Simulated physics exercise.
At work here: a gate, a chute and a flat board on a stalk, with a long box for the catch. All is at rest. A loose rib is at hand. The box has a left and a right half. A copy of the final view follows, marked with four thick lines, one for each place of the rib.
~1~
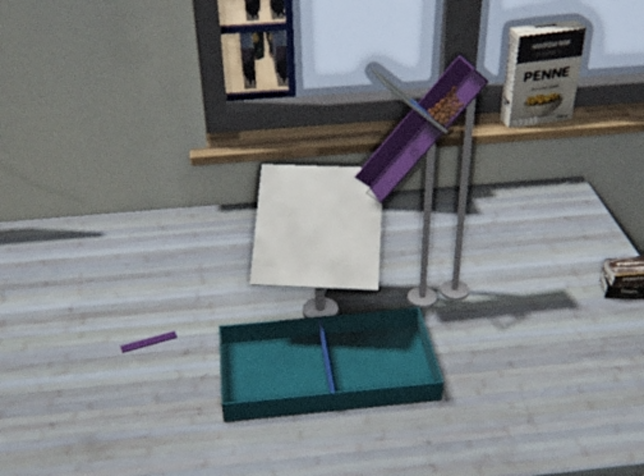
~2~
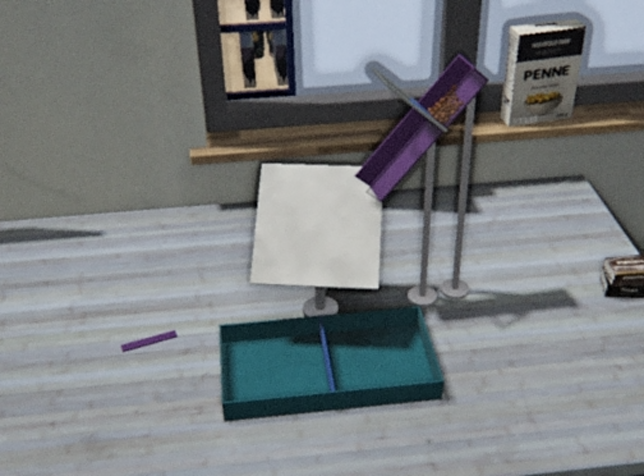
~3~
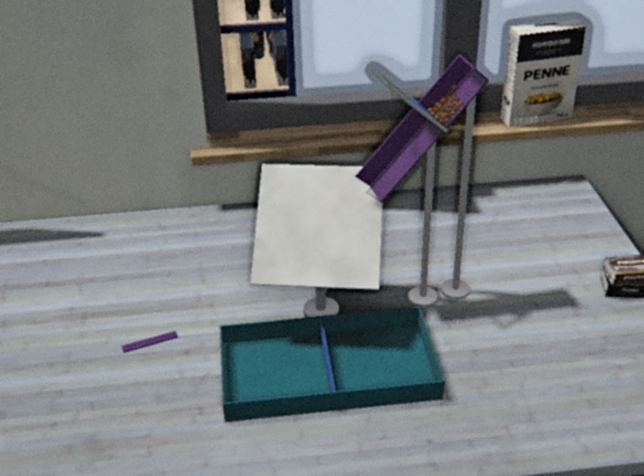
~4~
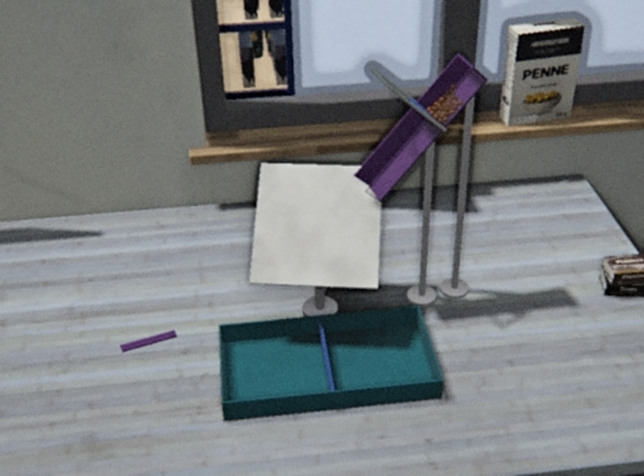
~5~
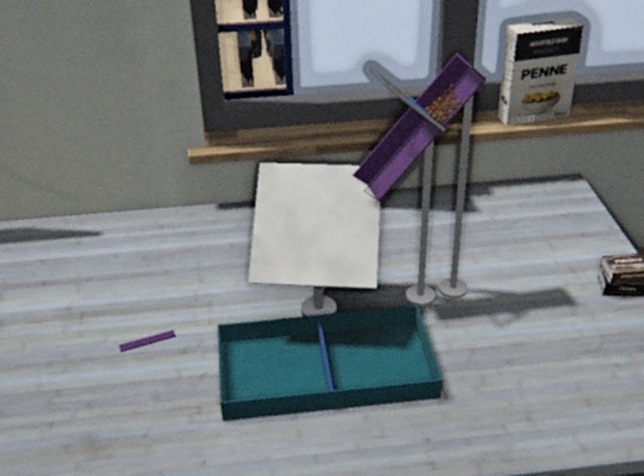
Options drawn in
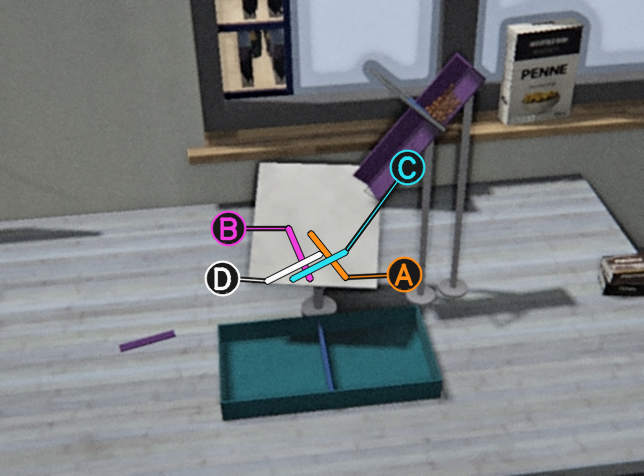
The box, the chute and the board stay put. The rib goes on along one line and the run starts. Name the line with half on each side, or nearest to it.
Choose B.
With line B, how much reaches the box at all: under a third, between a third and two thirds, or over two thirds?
It is over two thirds.
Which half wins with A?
More lands on the right.
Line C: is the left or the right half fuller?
Left.
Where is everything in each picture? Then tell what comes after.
Load behind the gate at (447, 110), cereal balls; lip of the chute at (375, 195), sloping fairly steeply, in the first picture.
Middle of the board at (318, 224), tilted fairly steeply; middle of its low edge at (314, 286); of its high edge at (322, 165), in the second picture.
Front corners of the box at (223, 403) and (444, 381); front end of its middle wall at (335, 392); gate still shut at (419, 108), in the third picture.
Middle of the load at (446, 108); lip at (374, 194), in the fourth picture.
Middle of the load at (445, 108); lip at (373, 193), in the fifth picture.
On the marked copy, line A from (310, 233) to (345, 277); line B from (288, 228) to (309, 278); line C from (345, 252) to (292, 279); line D from (319, 254) to (267, 281).
With A, of what is caught, a small part in the left half, nearly all in the right.
With B, of what is caught, about half in the left half, about half in the right.
With C, of what is caught, most in the left half, a small part in the right.
With D, of what is caught, nearly all in the left half, a small part in the right.
